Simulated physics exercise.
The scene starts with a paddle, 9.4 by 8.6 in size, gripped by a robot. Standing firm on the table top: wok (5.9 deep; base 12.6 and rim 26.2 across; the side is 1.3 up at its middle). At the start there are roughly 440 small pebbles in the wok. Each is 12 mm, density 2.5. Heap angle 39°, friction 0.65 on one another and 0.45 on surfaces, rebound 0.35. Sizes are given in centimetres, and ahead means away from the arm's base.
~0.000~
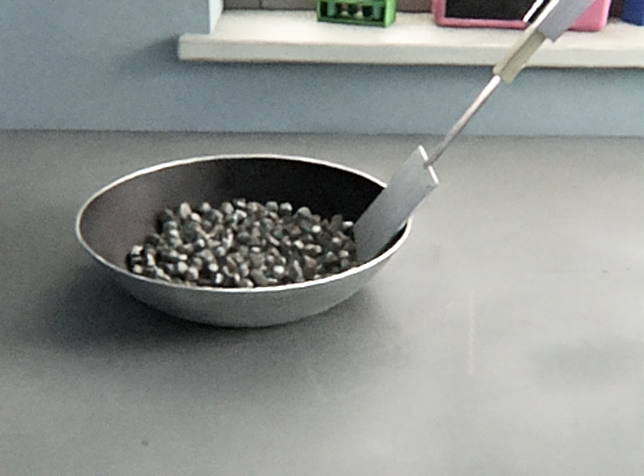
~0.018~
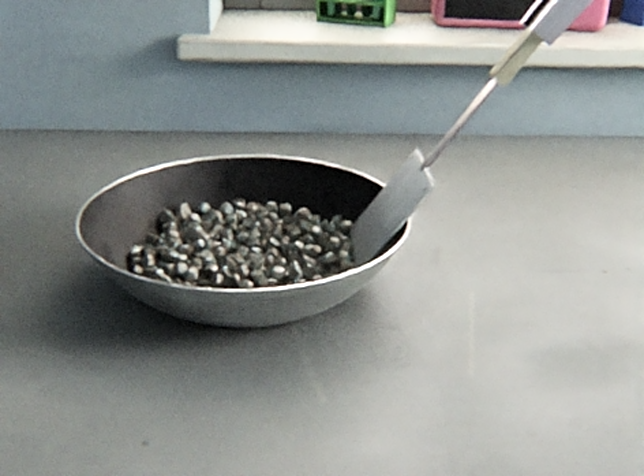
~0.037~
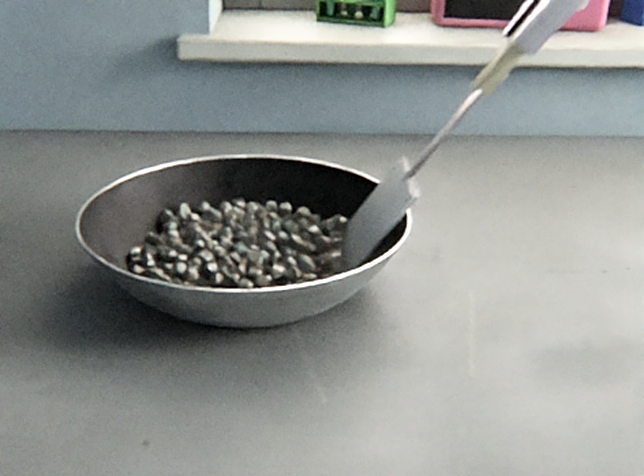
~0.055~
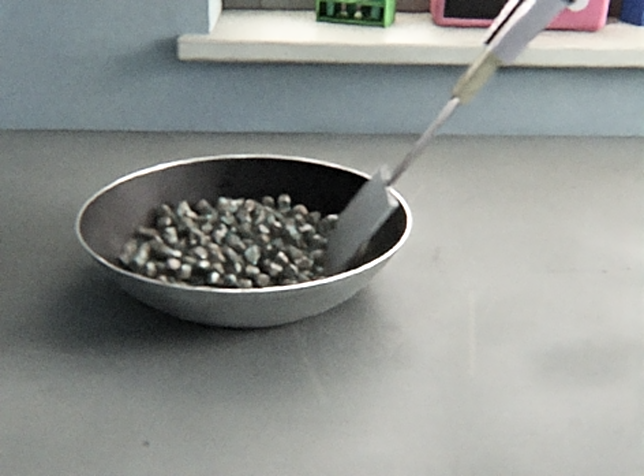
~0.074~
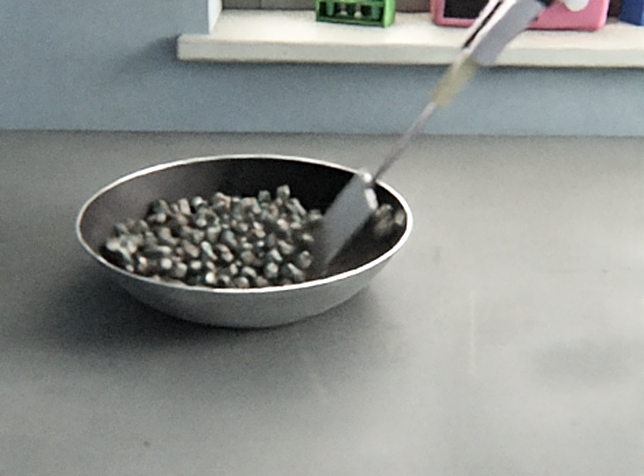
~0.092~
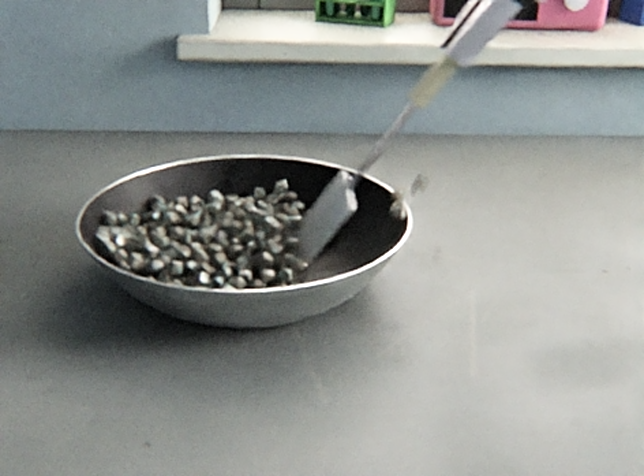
The video shows a robot-held paddle inside a wok of small pebbles on a gray table top, moving left and pushing the pebbles toward the left side, while a few pebbles scatter near the right rim.
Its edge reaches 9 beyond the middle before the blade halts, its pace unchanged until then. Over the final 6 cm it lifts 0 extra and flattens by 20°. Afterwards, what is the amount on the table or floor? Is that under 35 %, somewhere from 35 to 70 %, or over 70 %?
It is under 35 %.
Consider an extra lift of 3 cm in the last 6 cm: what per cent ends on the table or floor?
About 40 per cent.
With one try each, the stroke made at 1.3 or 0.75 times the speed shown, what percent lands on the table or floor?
Near 40 and near 20 percent respectively.
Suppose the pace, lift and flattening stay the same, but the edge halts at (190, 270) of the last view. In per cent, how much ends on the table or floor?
Around 5 percent ends on the table or floor.
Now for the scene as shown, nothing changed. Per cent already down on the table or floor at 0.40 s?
It is near 15 percent.
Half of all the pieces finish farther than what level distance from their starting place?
Some 10 cm.
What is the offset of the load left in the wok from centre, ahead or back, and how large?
Ahead of centre, roughly 5.0 centimetres.
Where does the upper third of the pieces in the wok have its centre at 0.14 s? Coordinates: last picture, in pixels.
Roughly at pixel (177, 230).
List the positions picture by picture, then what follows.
In the first picture, the paddle top edge at (429, 164), sloping 55°; upper third of the load around (249, 247), from x 135 to 355, top at y 205; 443 in the wok.
In the second picture, the paddle top edge at (425, 166), sloping 55°; upper third of the load around (249, 247), from x 135 to 355, top at y 205.
In the third picture, the paddle top edge at (409, 176), sloping 55°; upper third of the load around (249, 245), from x 135 to 345, top at y 205.
In the fourth picture, the paddle top edge at (389, 184), sloping 55°; upper third of the load around (237, 242), from x 125 to 360, top at y 200.
In the fifth picture, the paddle top edge at (369, 186), sloping 55°; upper third of the load around (227, 235), from x 110 to 400, top at y 190.
In the sixth picture, the paddle top edge at (349, 187), sloping 55°; upper third of the load around (215, 232), from x 100 to 420, top at y 185; 442 in the wok, 1 on the blade or in flight.
After 0.14 s, sloping 55°, highest piece 15 above the table; 439 in the wok, 4 on the blade or in flight.
After 0.18 s, sloping 48°, highest piece 19 above the table; 437 in the wok, 6 on the blade or in flight.
After 0.40 s, sloping 35°, highest piece 9 above the table; 322 in the wok, 67 on the table or floor, 54 on the blade or in flight.
After 1.45 s, sloping 35°, highest piece 7 above the table; 321 in the wok, 122 on the table or floor.
In the end, 321 in the wok, 122 on the table or floor. That is 28 % on the table or floor.
